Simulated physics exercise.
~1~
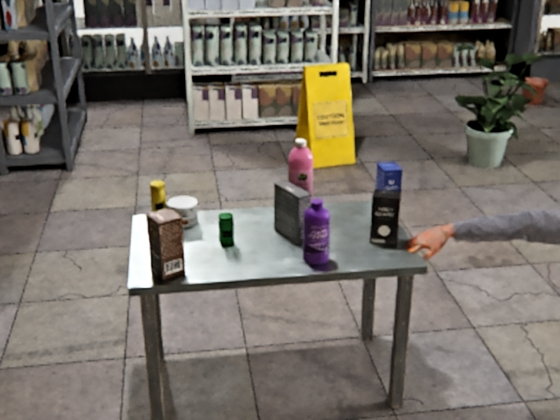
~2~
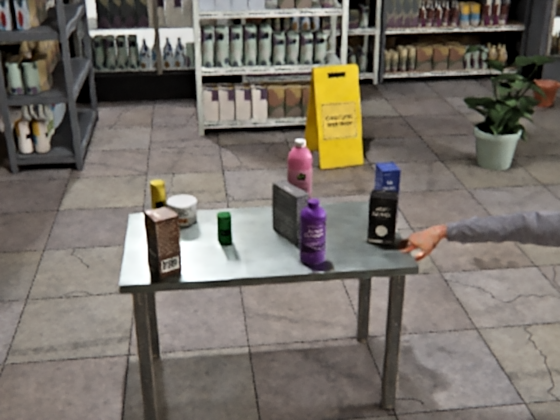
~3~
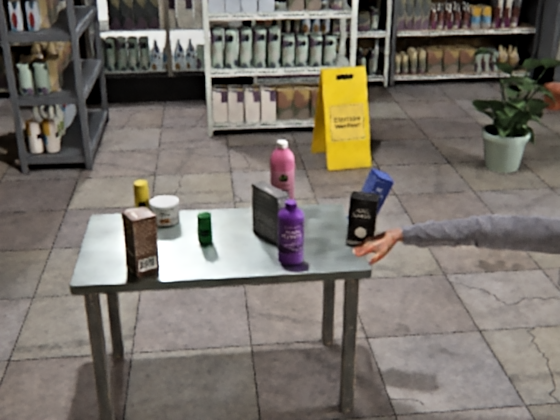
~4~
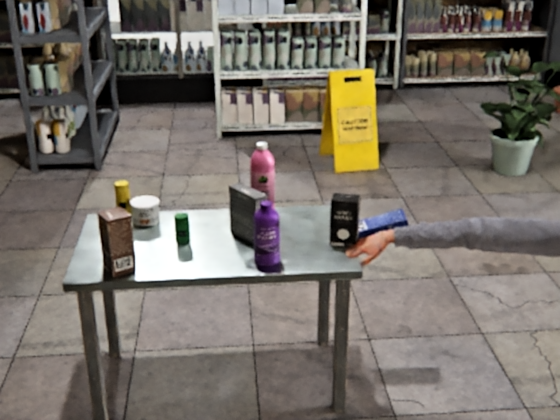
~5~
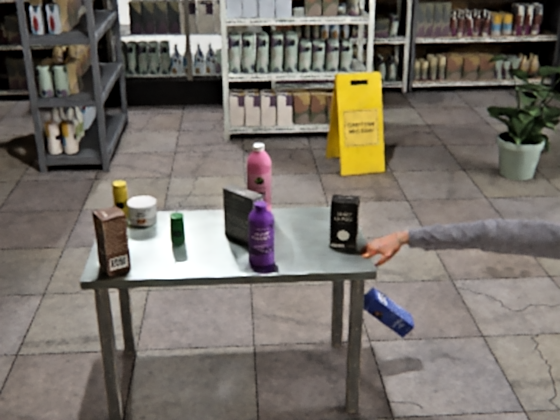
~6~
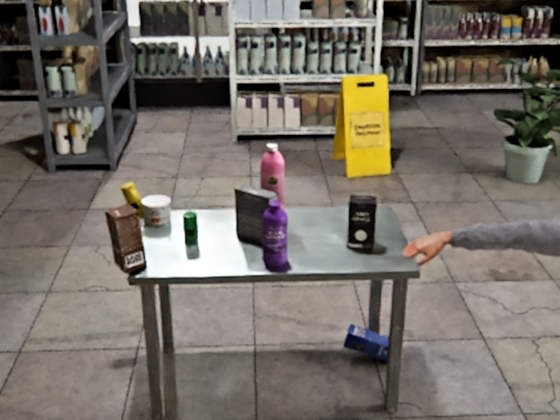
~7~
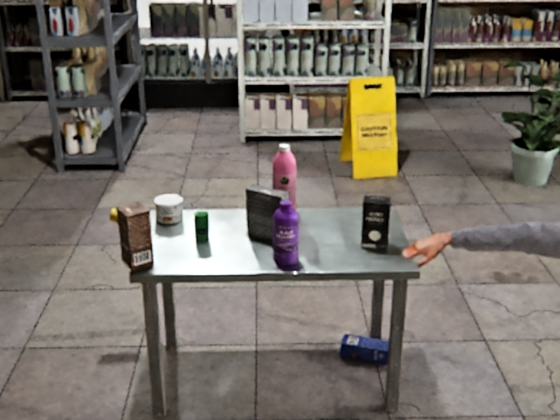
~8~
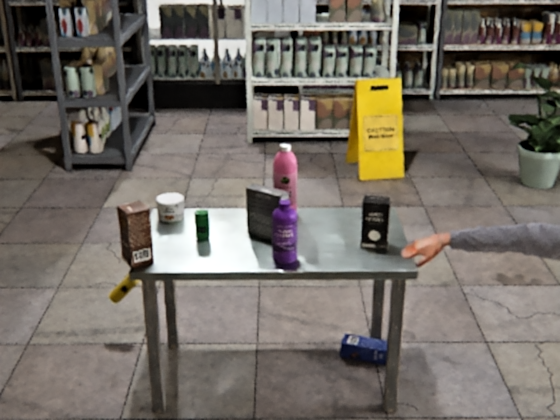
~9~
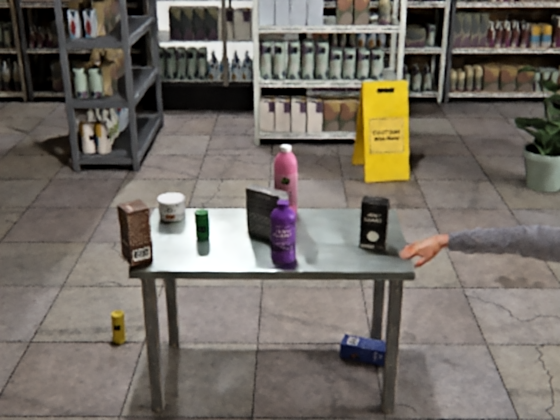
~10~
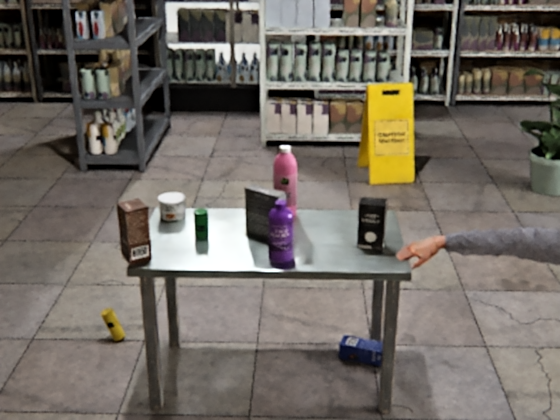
In a shop aisle, a hand at the edge of a metal side table shoved it left, and the blue carton tipped off the right side; then the table was jerked back right, and the yellow shaker toppled off the left, leaving both on the floor.
